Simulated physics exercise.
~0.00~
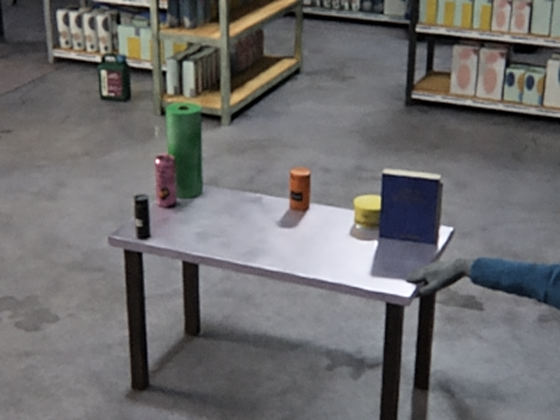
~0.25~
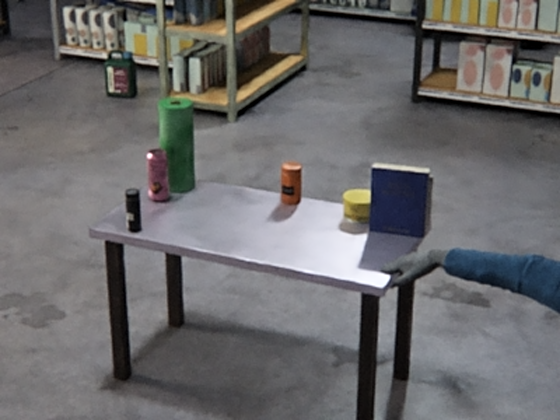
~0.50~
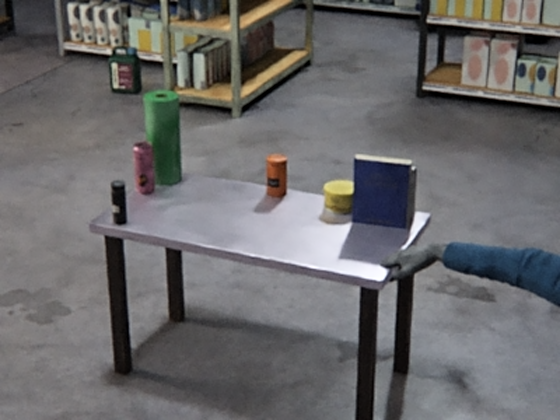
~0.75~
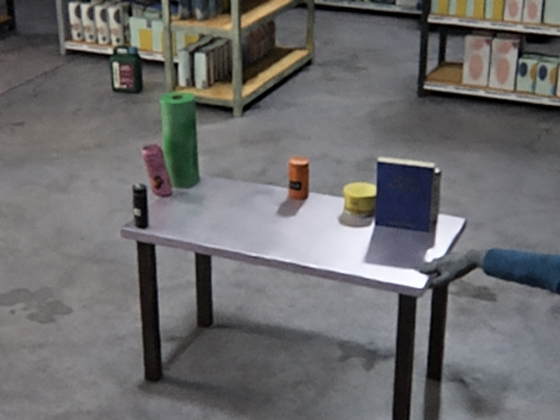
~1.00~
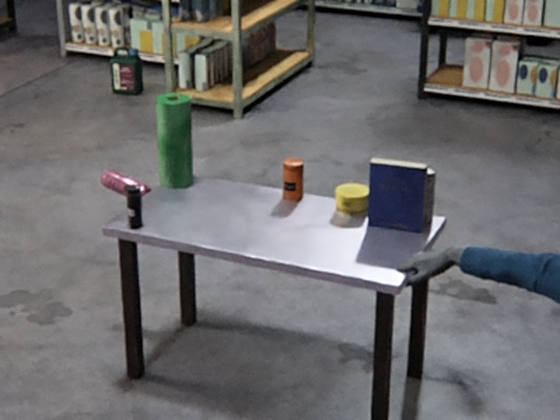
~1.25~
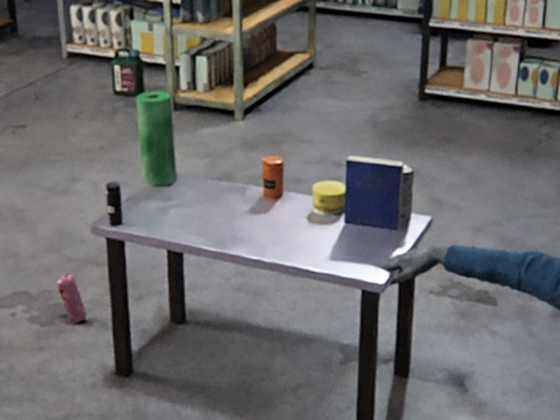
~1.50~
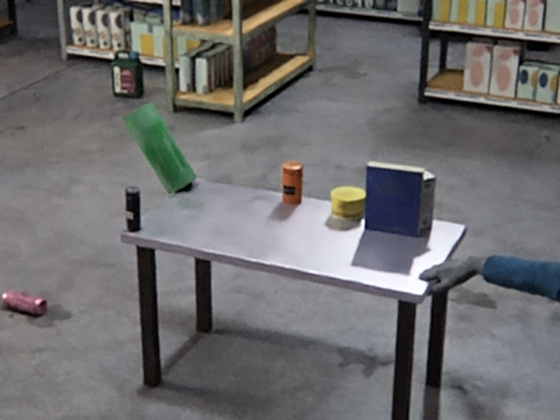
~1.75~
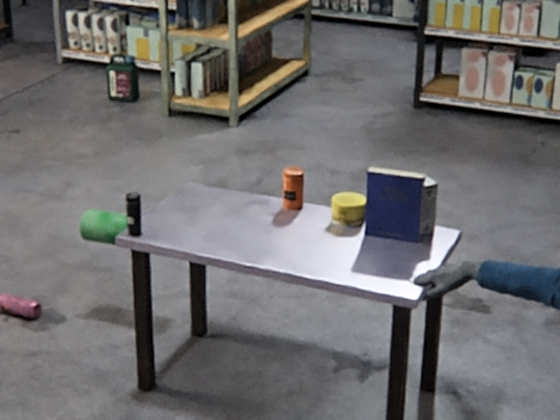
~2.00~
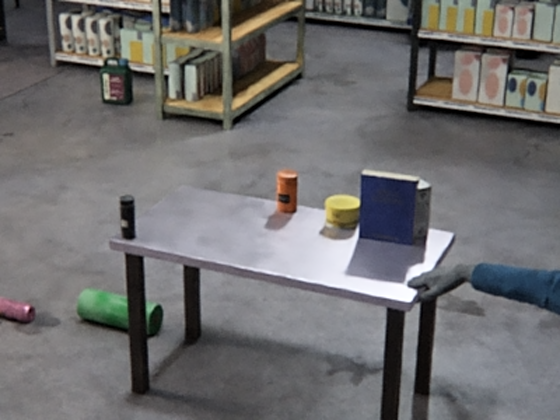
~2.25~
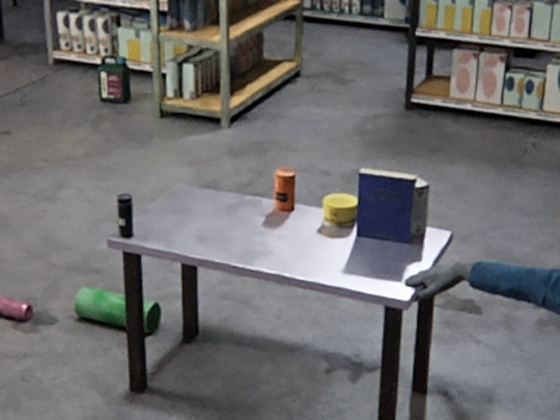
Table jerked left and right by a gloved hand, pink can then green roll toppling off onto the floor, other items staying upright.
